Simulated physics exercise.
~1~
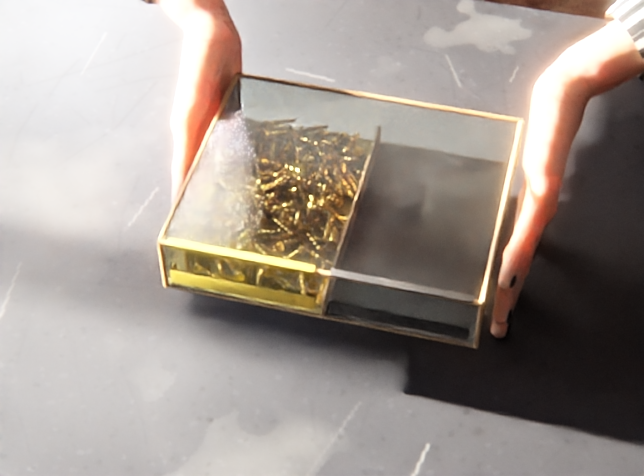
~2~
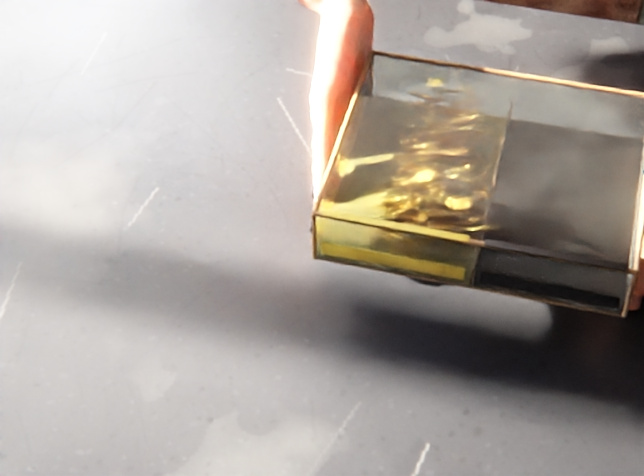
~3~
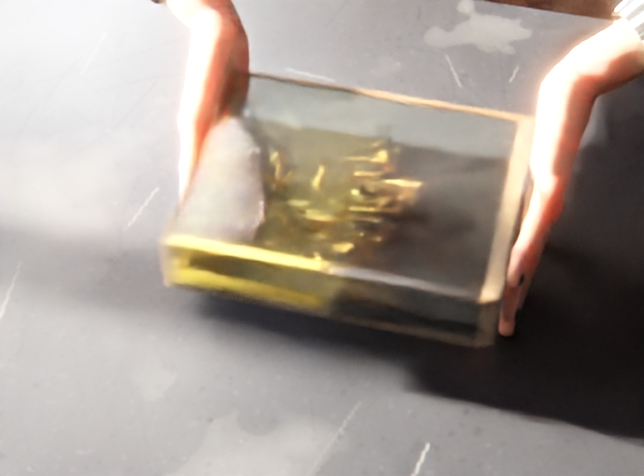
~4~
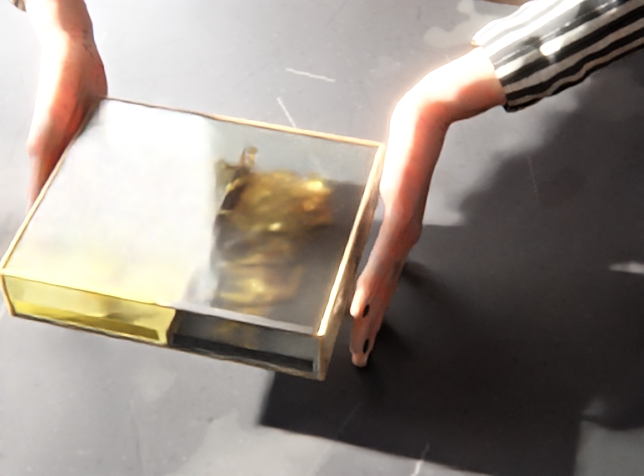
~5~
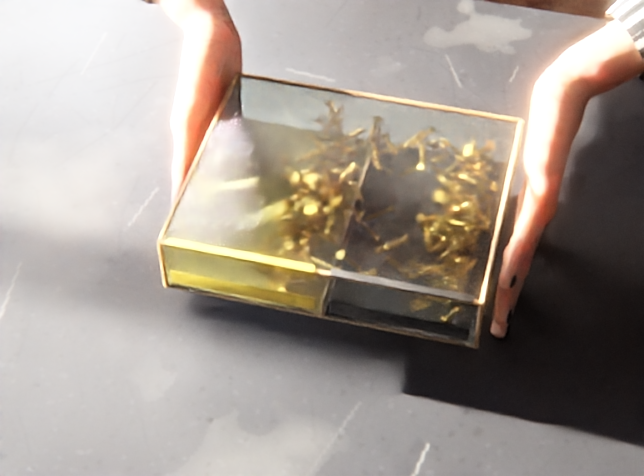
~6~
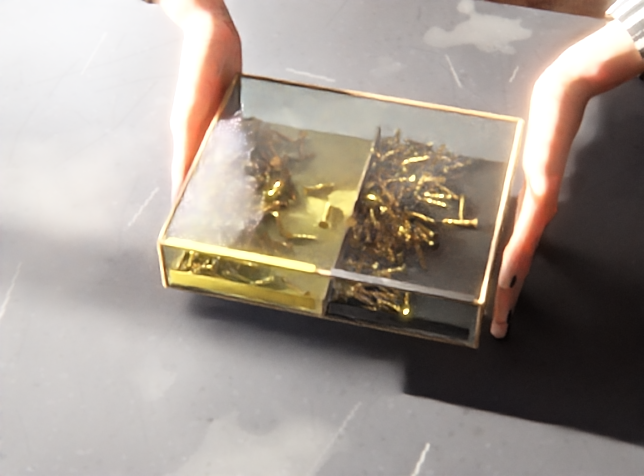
We see two hands holding a shallow clear-lidded box of brass-coloured screws, all heaped in its yellow left half, and shaking it right and left above a grey table, scattering the screws until they lie split between the yellow and black halves.
